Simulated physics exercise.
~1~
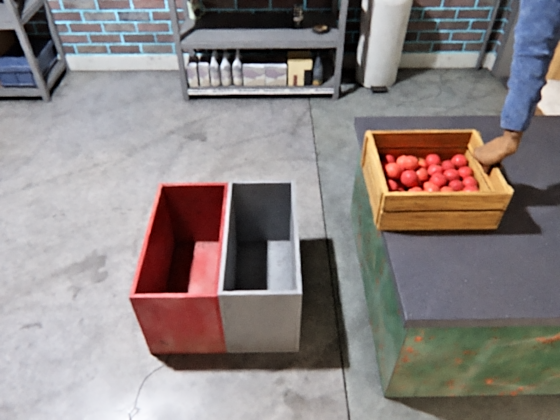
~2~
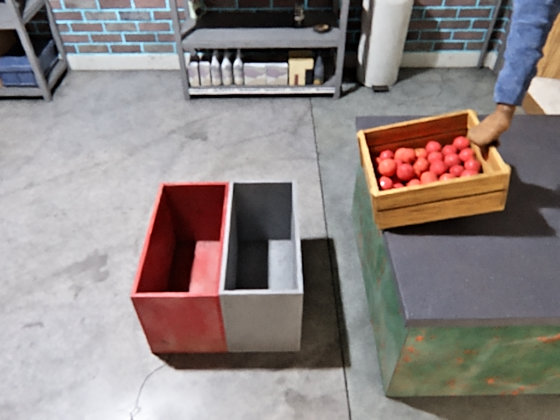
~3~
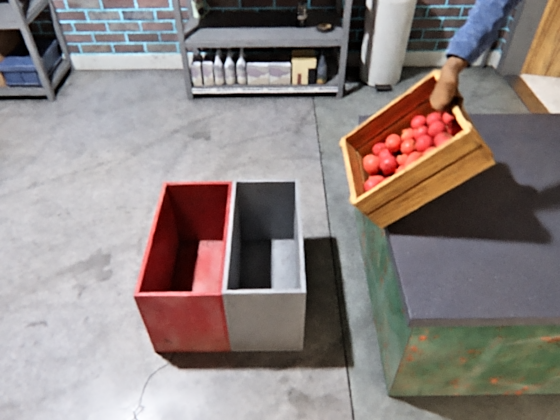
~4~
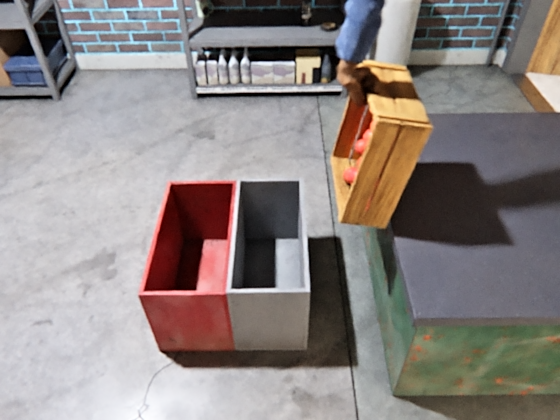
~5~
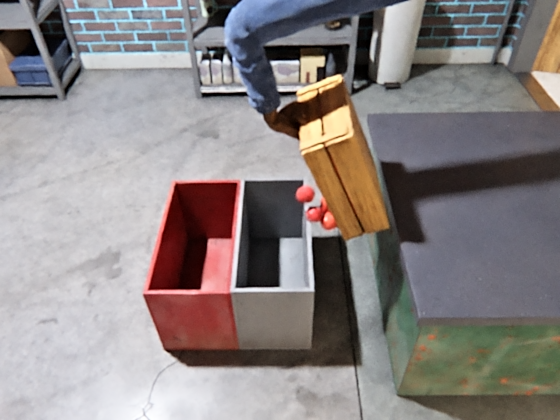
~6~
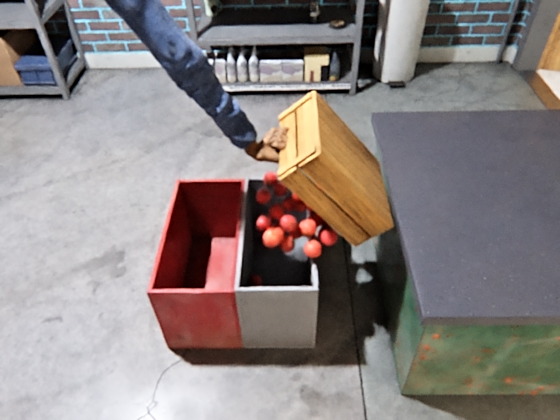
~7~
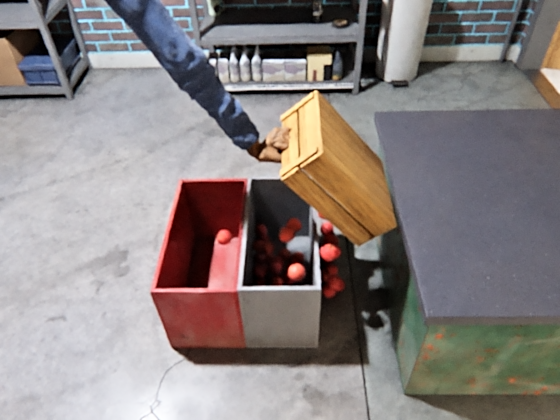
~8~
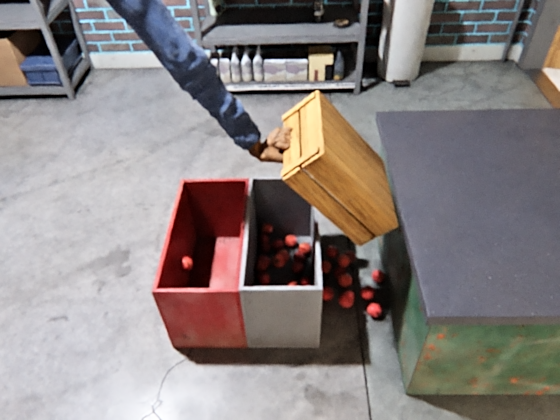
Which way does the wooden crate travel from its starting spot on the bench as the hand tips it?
The crate moves to the left, off the bench and toward the grey box.
